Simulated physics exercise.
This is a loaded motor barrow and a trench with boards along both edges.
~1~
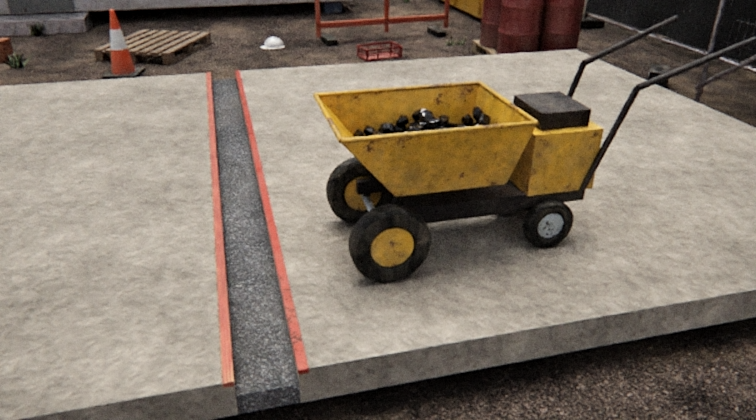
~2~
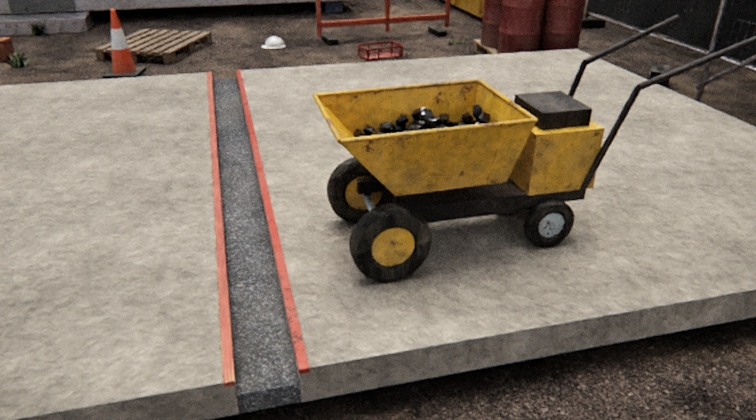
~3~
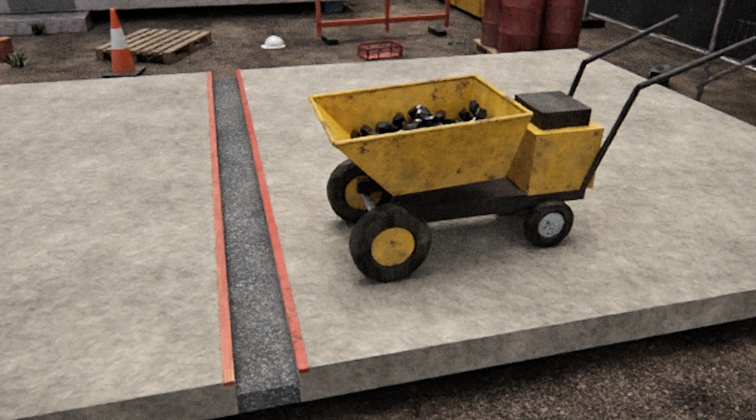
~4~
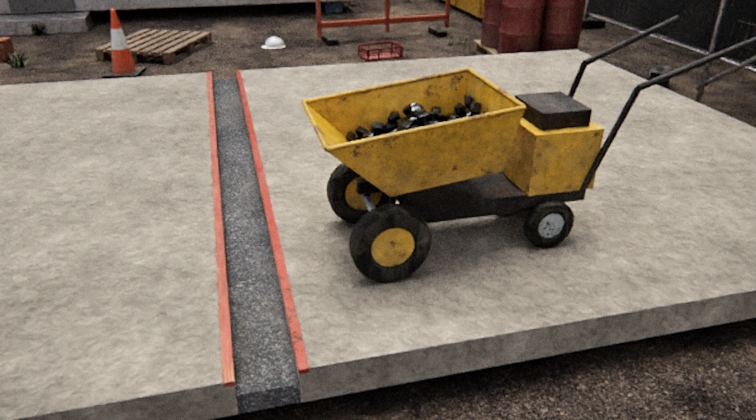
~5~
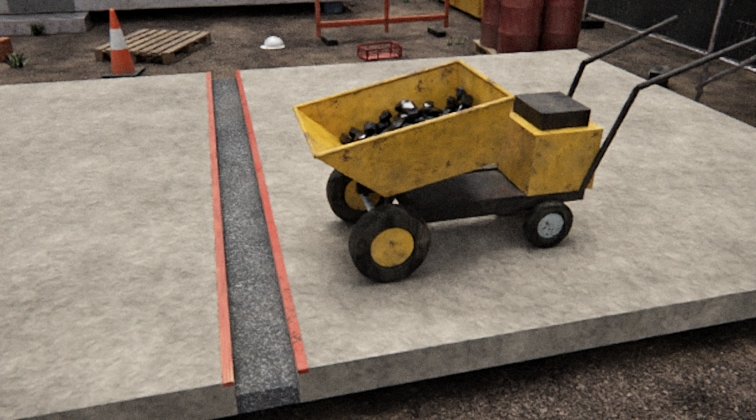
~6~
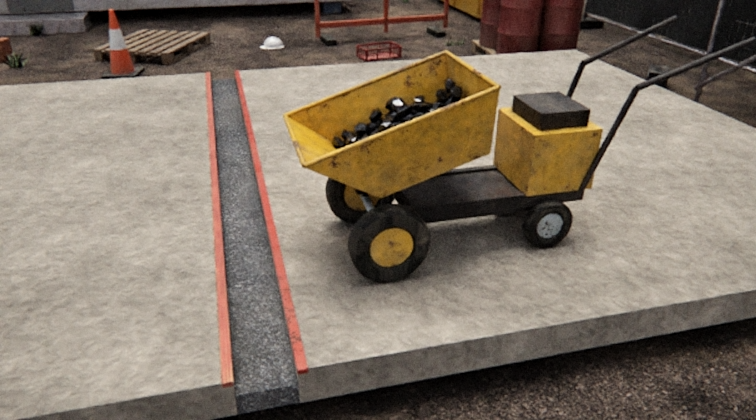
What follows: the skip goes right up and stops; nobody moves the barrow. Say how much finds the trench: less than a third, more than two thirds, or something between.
Between the edges lies from one third to two thirds of the load.
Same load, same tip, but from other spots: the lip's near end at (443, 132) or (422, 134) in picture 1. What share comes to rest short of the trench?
In turn 50 and 40 in a hundred.
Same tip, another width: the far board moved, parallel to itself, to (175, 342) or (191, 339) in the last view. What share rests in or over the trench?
Roughly 90 per cent, and 80 per cent.
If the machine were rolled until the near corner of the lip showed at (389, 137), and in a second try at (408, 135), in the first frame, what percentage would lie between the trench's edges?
Roughly 60 per cent, and 40 per cent.
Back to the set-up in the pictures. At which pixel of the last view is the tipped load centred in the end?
Roughly at (232, 261).
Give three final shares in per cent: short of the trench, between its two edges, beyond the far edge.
In per cent, short 0, between 55 and beyond 35.
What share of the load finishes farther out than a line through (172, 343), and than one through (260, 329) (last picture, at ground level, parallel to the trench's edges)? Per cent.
About 10 and 70 per cent.
Shortly afterwards, skip tipped steeply; the whole lot in the skip.
Next, skip tipped steeply; all but a few in the skip; only a few in or heaped over the trench; only a few beyond it.
Some moments later, skip tipped right over; near a third in the skip; near a third in or heaped over the trench; near a quarter beyond it.
In the end, skip tipped right over; a little in the skip; near half in or heaped over the trench; near a third beyond it.
